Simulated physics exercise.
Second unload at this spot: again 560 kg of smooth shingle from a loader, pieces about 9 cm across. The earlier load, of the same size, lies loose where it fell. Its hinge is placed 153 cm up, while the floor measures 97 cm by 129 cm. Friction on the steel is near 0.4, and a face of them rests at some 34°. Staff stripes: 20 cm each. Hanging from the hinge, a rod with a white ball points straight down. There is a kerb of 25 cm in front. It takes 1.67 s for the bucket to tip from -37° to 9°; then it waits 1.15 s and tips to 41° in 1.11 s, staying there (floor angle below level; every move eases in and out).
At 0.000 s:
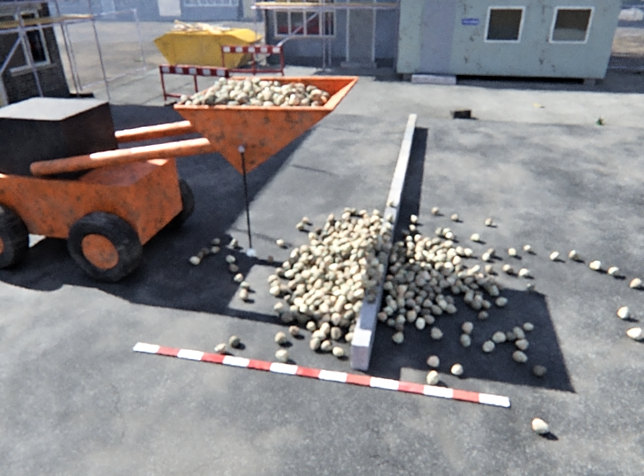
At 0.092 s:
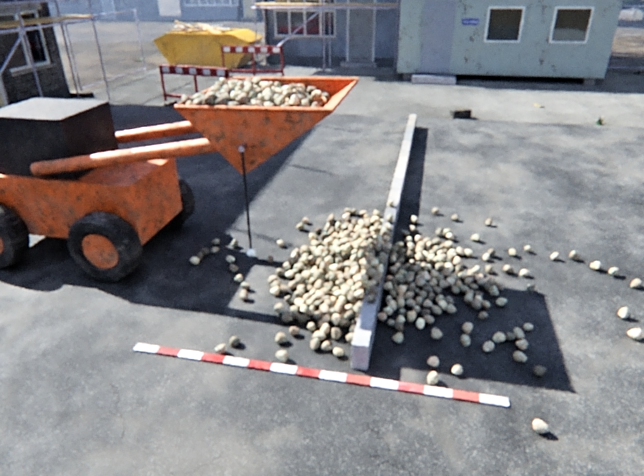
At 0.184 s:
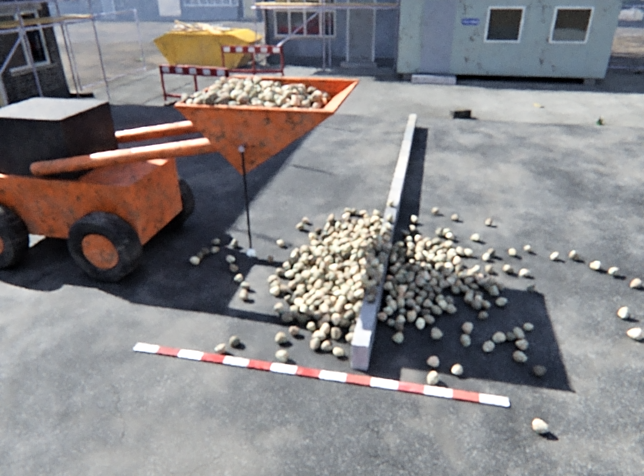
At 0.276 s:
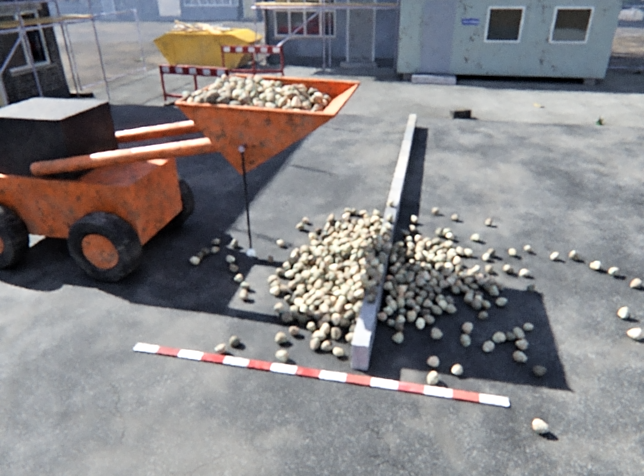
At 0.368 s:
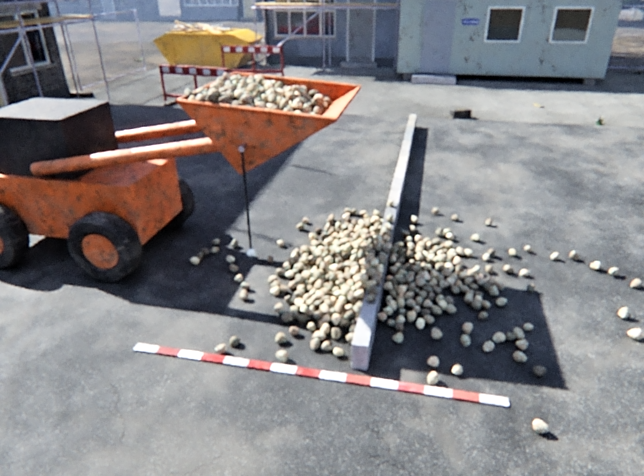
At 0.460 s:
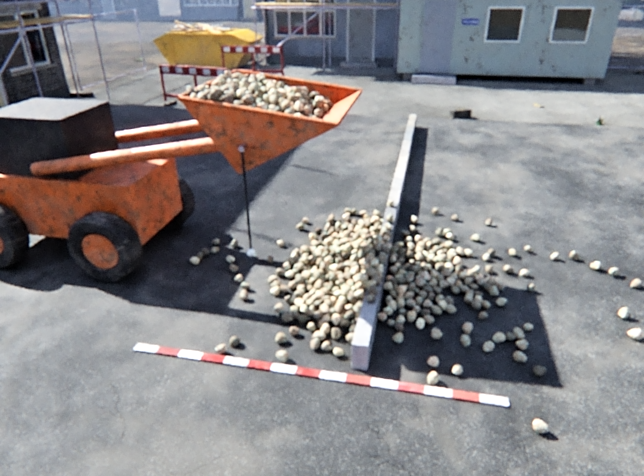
The video shows an orange loader holding a raised bucket of rounded stones beside a loose stone pile straddling a pale kerb. The bucket tilts slightly, its right lip lowering a little, while the pile on the ground stays still.
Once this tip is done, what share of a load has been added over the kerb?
About 39 per cent.
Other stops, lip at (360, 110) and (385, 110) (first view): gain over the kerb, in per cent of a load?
80 % and 100 %.
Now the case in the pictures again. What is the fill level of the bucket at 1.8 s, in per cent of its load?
Reading: Near 95 % of the load.
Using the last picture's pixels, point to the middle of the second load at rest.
In the last view, about pixel (365, 260).
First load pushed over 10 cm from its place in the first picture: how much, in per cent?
About 15 per cent.
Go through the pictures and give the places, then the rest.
The bucket is at -37°, its lip at (332, 110); the top of the load is at (239, 86). The earlier load is highest near (377, 253), 33 cm above ground level, 68 % on this side of the kerb, 31 % over the kerb, in the first frame.
Lip at (333, 111), floor tilted -37°, highest stones at (240, 86); the stones move at 0.0 m/s on average, in the second frame.
The bucket is at -35°, its lip at (333, 113); the top of the load is at (240, 85); the stones move at 0.1 m/s on average, in the third frame.
The bucket is at -34°, its lip at (335, 116); the top of the load is at (241, 84); the stones move at 0.1 m/s on average, in the fourth frame.
The bucket is at -31°, its lip at (336, 120); the top of the load is at (237, 83); the stones move at 0.1 m/s on average, in the fifth frame.
Lip at (337, 125), floor tilted -28°, highest stones at (235, 80); the stones move at 0.2 m/s on average, in the sixth frame.
After 1.2 s the floor is at 2°; in per cent of one load, 100 in the bucket, 68 on this side of the kerb, 31 over the kerb; the foremost stones are at (635, 295).
After 1.8 s the floor is at 9°; in per cent of one load, 95 in the bucket, 73 on this side of the kerb, 31 over the kerb; the foremost stones are at (635, 295).
After 4.4 s the floor is at 41°; in per cent of one load, 0 in the bucket, 131 on this side of the kerb, 68 over the kerb; the foremost stones are at (637, 298).
After 7.2 s the floor is at 41°; in per cent of one load, 0 in the bucket, 129 on this side of the kerb, 71 over the kerb; the foremost stones are at (637, 298). Net gain over the kerb, 39.
